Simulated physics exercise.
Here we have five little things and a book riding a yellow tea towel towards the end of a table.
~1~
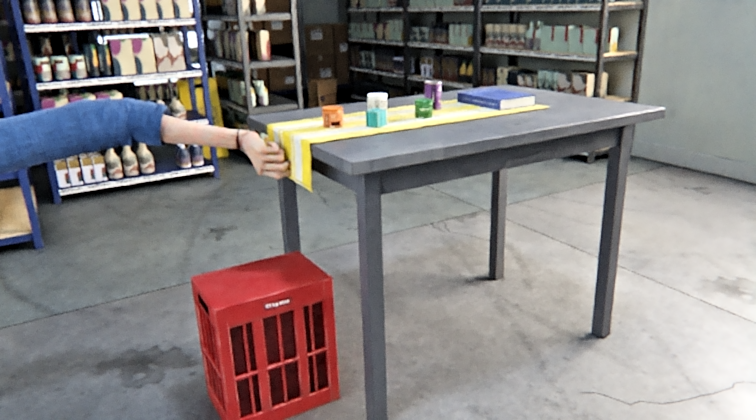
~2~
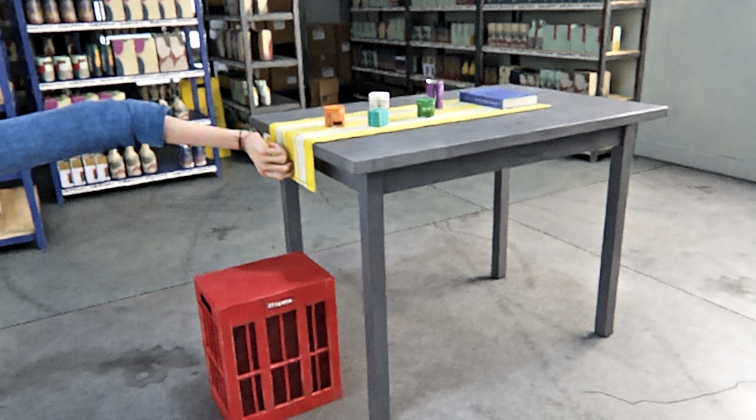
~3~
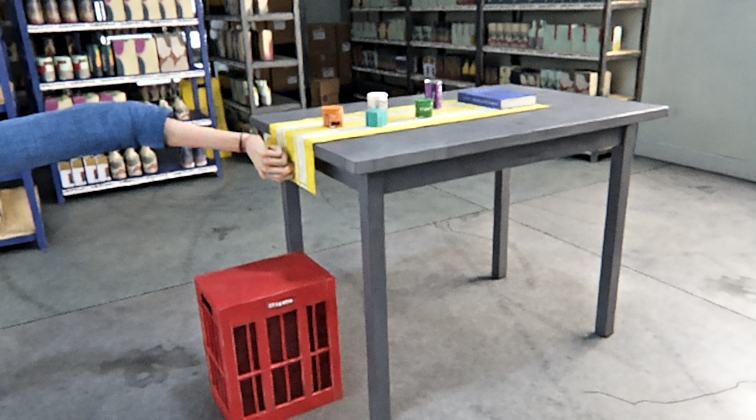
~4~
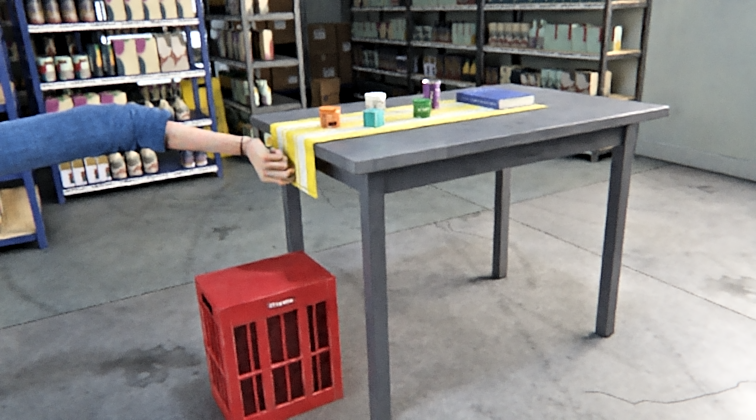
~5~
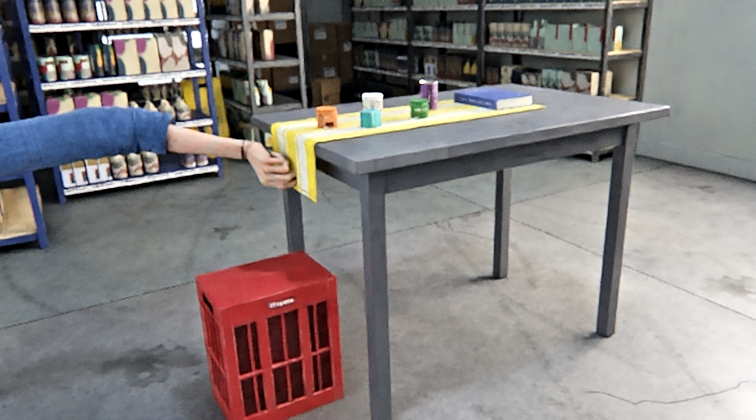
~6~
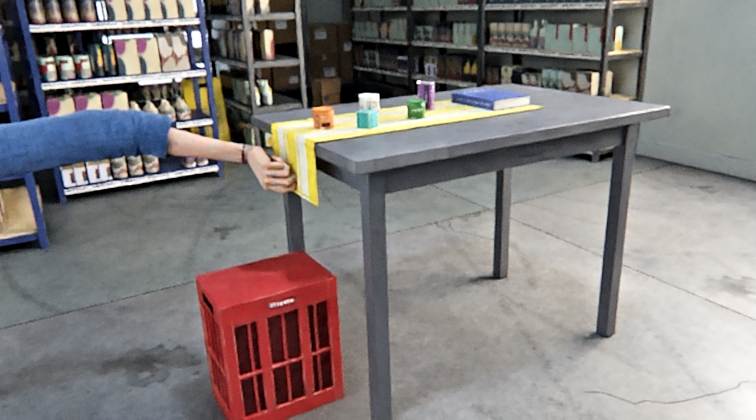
A hand at the left end of a gray table slowly drew a yellow cloth a little way over the edge, and the small colored pots on it shifted slightly left with it.
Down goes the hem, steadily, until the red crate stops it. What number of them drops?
The table loses two.
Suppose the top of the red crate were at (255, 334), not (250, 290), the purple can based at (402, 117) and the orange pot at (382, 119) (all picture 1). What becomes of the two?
The purple can tumbles off, the orange pot falls.
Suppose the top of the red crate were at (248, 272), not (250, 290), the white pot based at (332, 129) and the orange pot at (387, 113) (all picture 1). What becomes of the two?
The white pot goes over; the orange pot remains up.
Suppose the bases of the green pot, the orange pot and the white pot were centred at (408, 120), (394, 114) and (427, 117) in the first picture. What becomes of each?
The green pot does not fall; the orange pot holds on; the white pot does not fall.
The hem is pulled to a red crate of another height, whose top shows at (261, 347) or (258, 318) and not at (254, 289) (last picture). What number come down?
The count: 4 and 3.
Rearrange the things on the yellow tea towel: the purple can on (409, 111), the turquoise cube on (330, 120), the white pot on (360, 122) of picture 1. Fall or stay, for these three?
The purple can remains up, the turquoise cube drops off, the white pot goes over.
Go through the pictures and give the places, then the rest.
The first picture shows hem (312, 192); orange pot (332, 107); turquoise cube (376, 110); white pot (377, 94); green pot (424, 100); purple can (433, 82); top of the crate (250, 290).
The second picture shows hem (315, 192); orange pot (334, 107).
The third picture shows hem (315, 195); turquoise cube (376, 110).
The fourth picture shows hem (317, 198); white pot (375, 94); top of the crate (254, 289).
The fifth picture shows hem (316, 203); green pot (419, 100).
The sixth picture shows hem (318, 206); orange pot (323, 108); turquoise cube (367, 111); white pot (369, 95); green pot (416, 100); purple can (426, 82).
Soon after, hem near (297, 226); all still up.
After that, hem near (298, 252); orange pot gone.
And then, hem on the crate; orange pot and turquoise cube gone.
In the end, hem on the crate; orange pot and turquoise cube gone. The count of fallen things is two.
